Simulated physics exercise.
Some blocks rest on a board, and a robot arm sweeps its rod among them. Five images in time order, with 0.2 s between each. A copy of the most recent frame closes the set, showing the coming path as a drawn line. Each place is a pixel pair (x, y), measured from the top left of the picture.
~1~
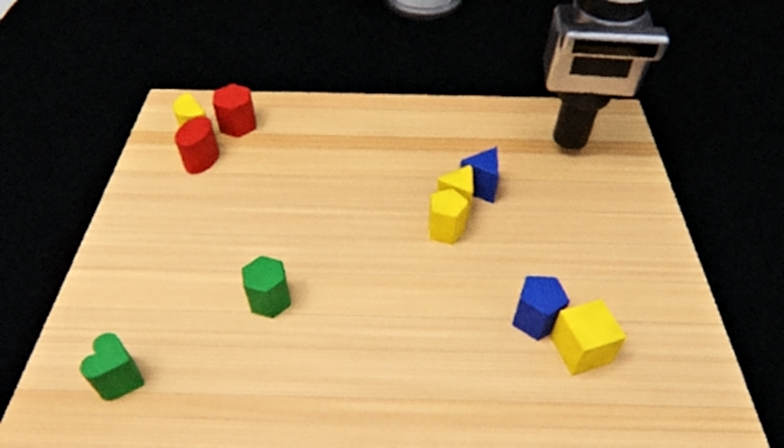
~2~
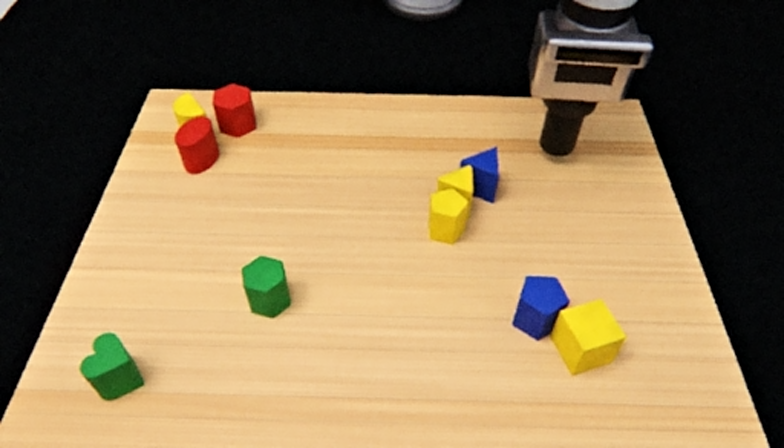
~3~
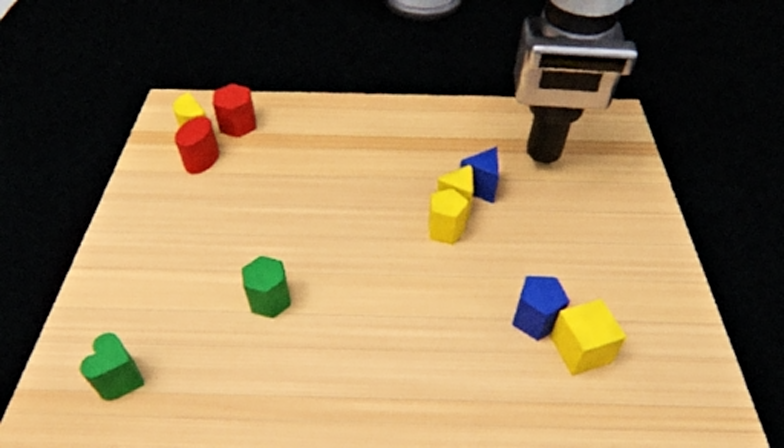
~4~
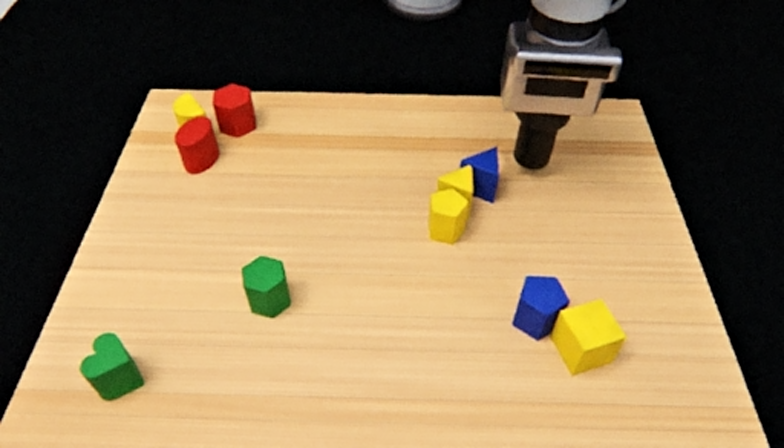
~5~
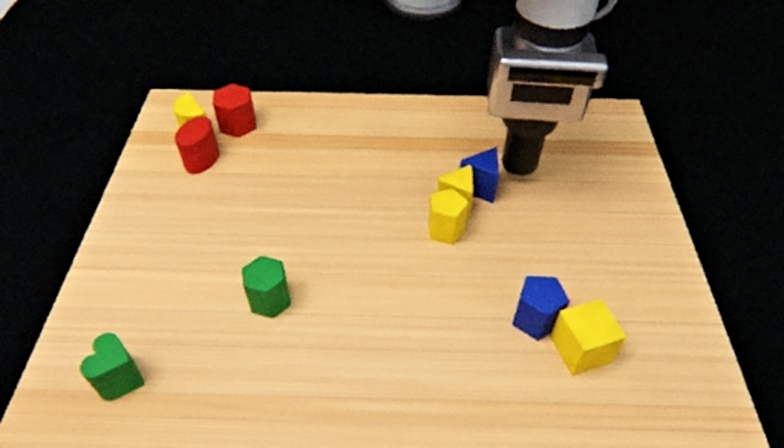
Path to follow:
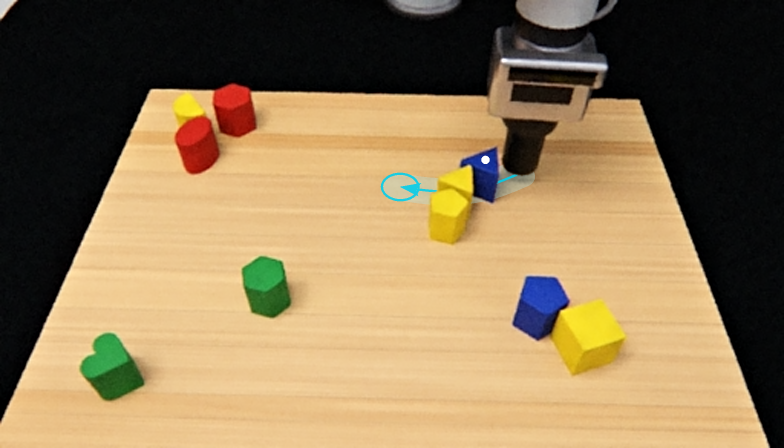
The clip shows colored blocks scattered on a wooden board as a robot arm moves its dark rod a short way left and toward the viewer, drawing close to the blue three-sided block, while every block stays still.
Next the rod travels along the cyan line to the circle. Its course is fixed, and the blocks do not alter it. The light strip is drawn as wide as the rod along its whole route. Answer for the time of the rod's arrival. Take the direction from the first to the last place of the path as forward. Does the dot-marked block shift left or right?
Off to the right side.
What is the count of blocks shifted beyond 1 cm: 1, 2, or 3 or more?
I expect two blocks to be moved by more than 1 cm.
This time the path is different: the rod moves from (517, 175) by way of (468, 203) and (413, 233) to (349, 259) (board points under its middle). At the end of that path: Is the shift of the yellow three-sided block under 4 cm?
It seems not.
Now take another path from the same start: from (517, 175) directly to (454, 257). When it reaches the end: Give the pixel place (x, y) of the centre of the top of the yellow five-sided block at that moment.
I'd guess (424, 212).
The line goes from (517, 175) through (482, 187) and (442, 191) to (400, 187); the dot is on the blue three-sided block.
On the path given first. One third of the way, rod at (483, 177); yellow five-sided block at (447, 205); yellow three-sided block at (446, 181), turned 50° anticlockwise; blue three-sided block at (454, 162).
Two thirds of the way, rod at (441, 181); yellow five-sided block at (447, 206); yellow three-sided block at (427, 184), turned 80° anticlockwise; blue three-sided block at (410, 163), turned 20° anticlockwise.
At the end, rod at (401, 176); yellow five-sided block at (447, 206); yellow three-sided block at (426, 184), turned 85° anticlockwise; blue three-sided block at (368, 159), turned 20° anticlockwise.
